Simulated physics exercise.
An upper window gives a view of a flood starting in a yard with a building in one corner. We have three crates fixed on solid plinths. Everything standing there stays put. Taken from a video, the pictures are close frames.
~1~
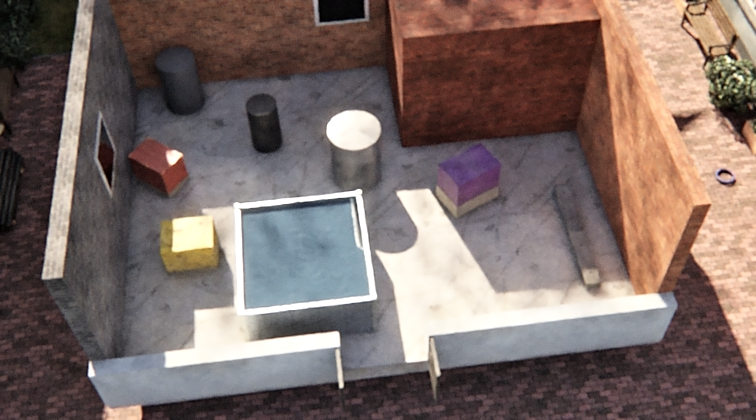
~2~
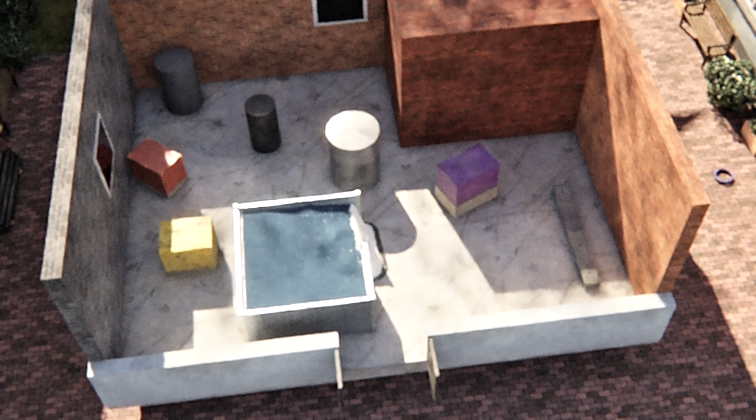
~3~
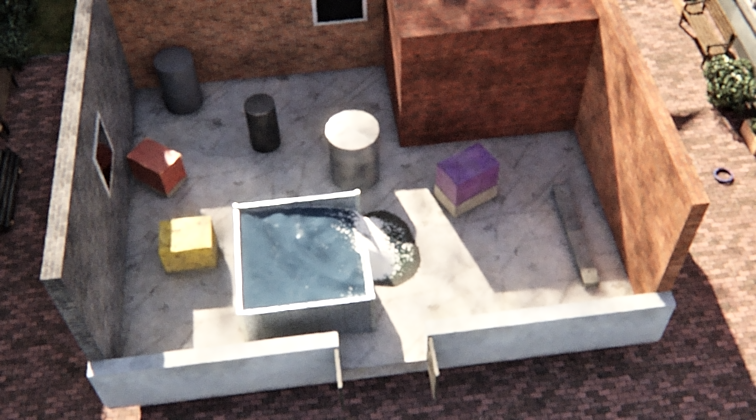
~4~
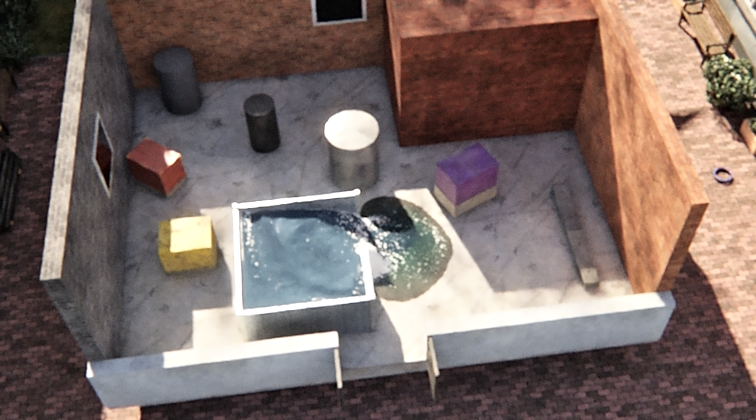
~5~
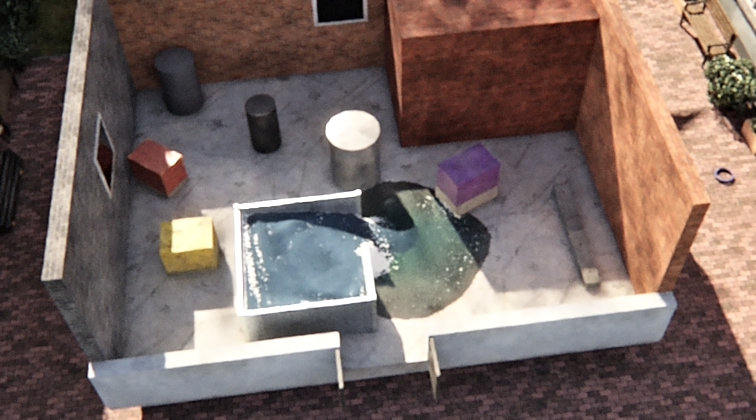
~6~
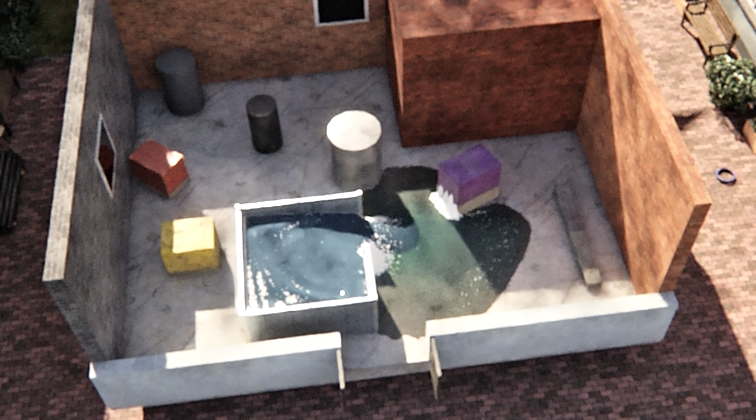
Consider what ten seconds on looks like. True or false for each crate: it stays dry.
Purple crate: False, it gets wet; yellow crate: True, it stays dry; red crate: True, it stays dry.
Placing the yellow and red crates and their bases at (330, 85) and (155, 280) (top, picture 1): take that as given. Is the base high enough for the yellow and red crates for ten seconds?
Outcome - yellow crate is flooded, red crate is not reached.
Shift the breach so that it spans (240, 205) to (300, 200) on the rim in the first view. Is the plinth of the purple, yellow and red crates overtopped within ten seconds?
Purple stays untouched, yellow gets drenched, red gets drenched.
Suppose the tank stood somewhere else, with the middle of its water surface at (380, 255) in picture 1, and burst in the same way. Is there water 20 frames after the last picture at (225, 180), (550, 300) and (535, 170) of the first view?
Untouched, submerged, submerged.
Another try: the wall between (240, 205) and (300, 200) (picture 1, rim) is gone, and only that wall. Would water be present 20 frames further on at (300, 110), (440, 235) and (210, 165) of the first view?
In order: Swamped, spared, swamped.
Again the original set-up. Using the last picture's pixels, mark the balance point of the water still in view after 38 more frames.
It's close to (458, 234).
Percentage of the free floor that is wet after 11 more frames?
My estimate is roughly 40 percent.
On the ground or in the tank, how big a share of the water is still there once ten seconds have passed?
Result: Close to 94 %.
A moment on, water covers 35 % of the floor; the purple crate water round its plinth, the yellow crate not reached, the red crate not reached.
Next, water covers 40 % of the floor; the purple crate water round its plinth, the yellow crate not reached, the red crate not reached.
Then, water covers 45 % of the floor; the purple crate water round its plinth, the yellow crate not reached, the red crate not reached.
Later, water covers 55 % of the floor; the purple crate water round its plinth, the yellow crate not reached, the red crate not reached.
In the end, water covers 80 % of the floor; the purple crate was topped, the yellow crate stayed above the water, the red crate stayed above the water.
